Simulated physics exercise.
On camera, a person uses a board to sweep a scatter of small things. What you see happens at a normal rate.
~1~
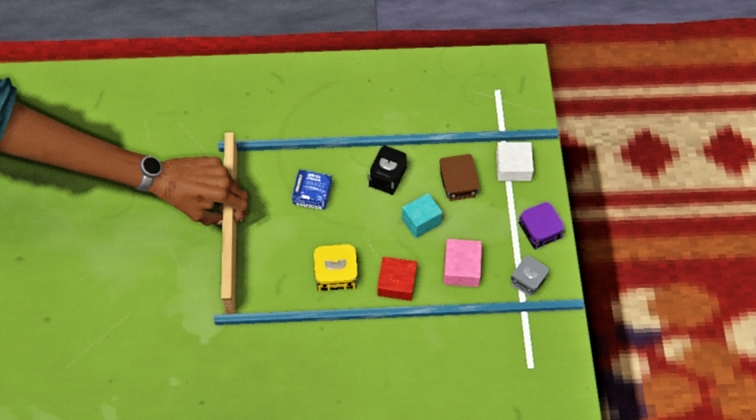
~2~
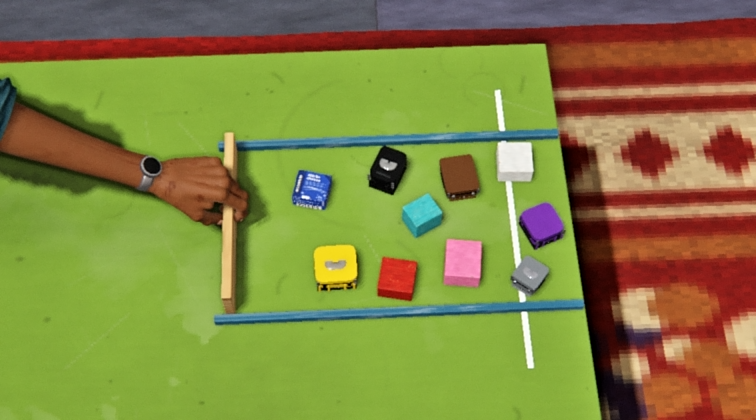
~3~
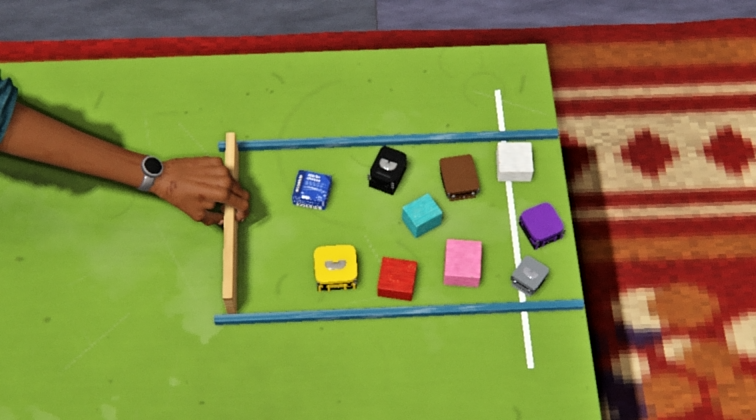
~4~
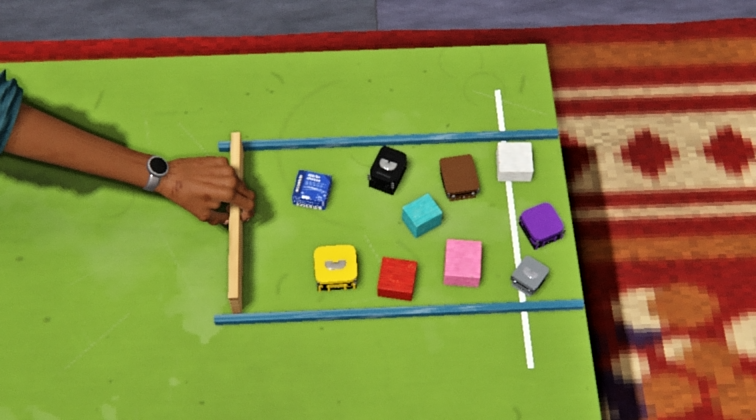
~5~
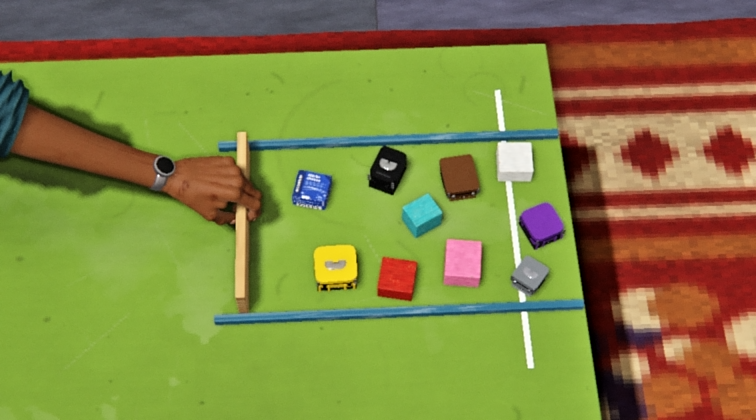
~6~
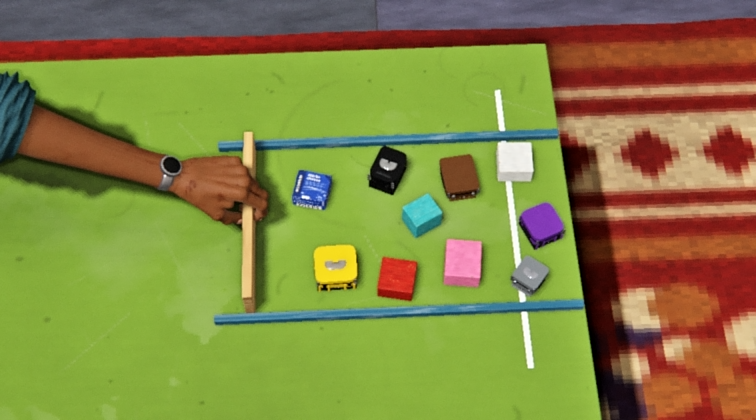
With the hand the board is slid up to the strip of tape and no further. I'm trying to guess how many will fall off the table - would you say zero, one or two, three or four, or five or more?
Turns out the ones that don't stay up top number three or four.
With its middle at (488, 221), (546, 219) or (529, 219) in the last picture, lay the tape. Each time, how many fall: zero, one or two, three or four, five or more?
Going through the three places in order, the answers are either three or four; five or over; five or more.
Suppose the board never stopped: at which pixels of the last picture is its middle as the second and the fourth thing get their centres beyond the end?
It sits around (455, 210) and after that around (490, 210).
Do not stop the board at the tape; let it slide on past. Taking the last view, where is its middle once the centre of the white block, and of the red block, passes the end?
Roughly (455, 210); for the second one, roughly (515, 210).
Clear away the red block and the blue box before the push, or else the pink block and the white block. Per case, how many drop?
Well, the first time you'd get 2, and the next time 2.
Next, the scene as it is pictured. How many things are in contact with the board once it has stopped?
The count is 3.
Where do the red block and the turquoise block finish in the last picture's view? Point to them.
The red block ends up near (578, 274), and the turquoise block near (530, 218).
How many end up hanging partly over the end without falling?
3.
Soon after, none off yet; purple case at rest near (541, 226); grey case at rest near (529, 277); white block at rest near (515, 162).
In the end, the number that fall off is three or four; gone, pink block, brown case, white block and grey case.
